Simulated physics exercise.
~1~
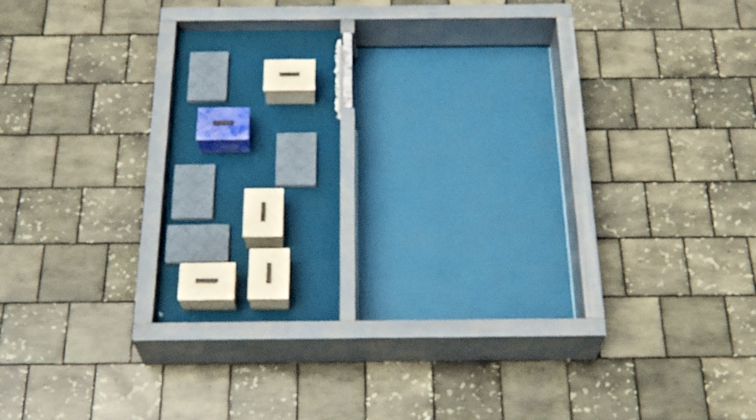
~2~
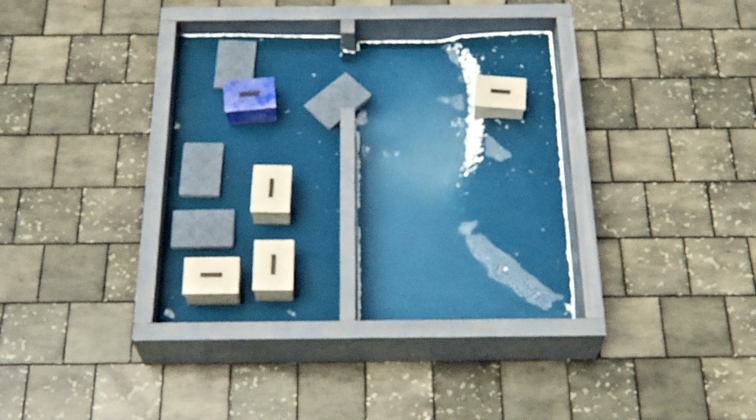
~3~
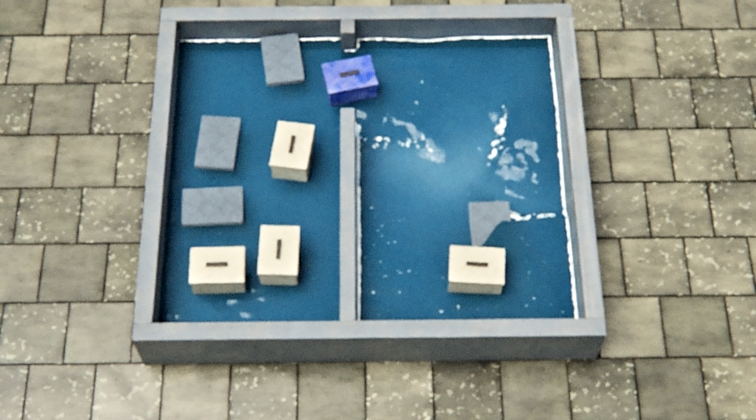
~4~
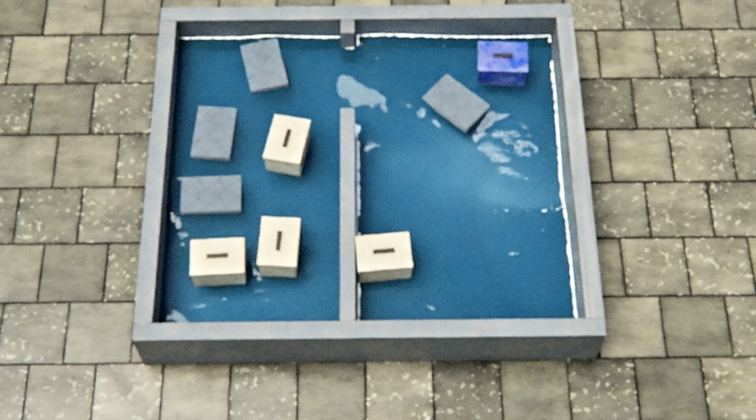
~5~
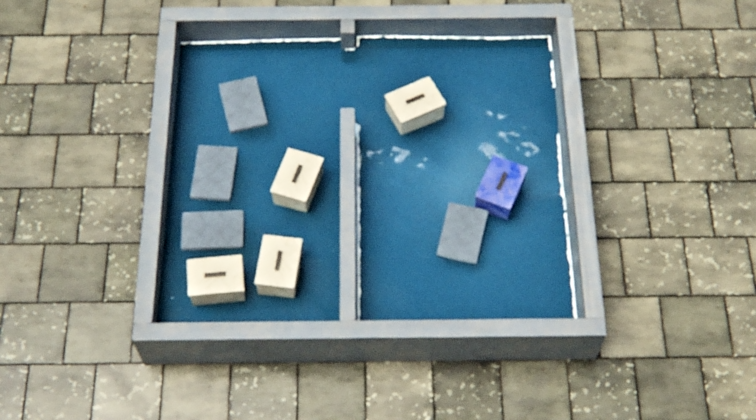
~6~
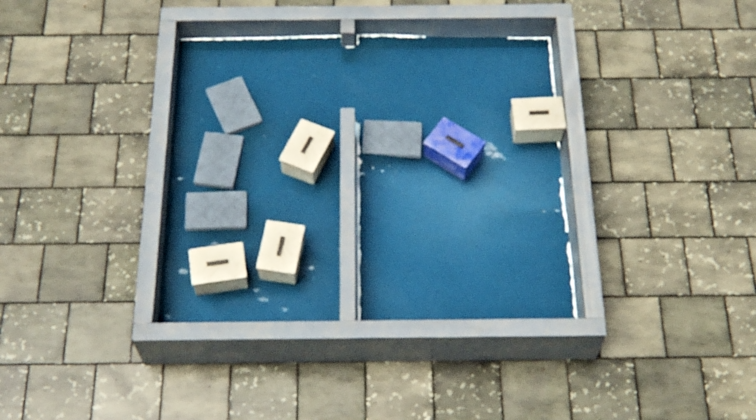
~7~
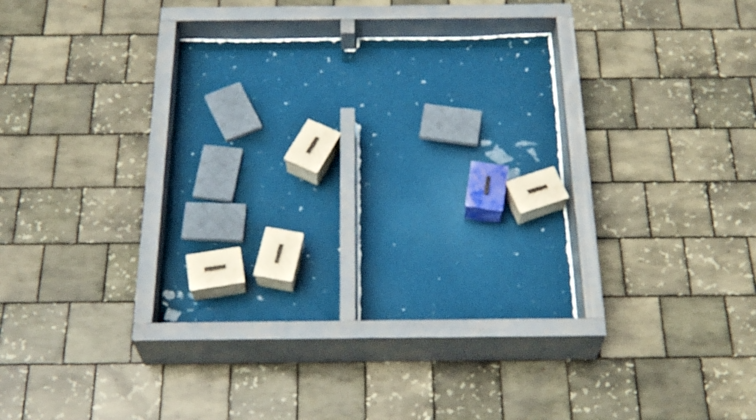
On a flat stone-paved area, a grey rectangular tank is split by a low divider, with cream boxes, one blue box and grey slabs gathered in the left side. Water surges through an opening near the top of the divider, sweeping a cream box to the right, followed by a grey slab. The blue box drifts through next and reaches the upper right corner. The three circle the right side, swinging down, back up and across, while the others shift slightly on the left. Finally, the blue box floats beside the cream box near the right wall, the slab above them.
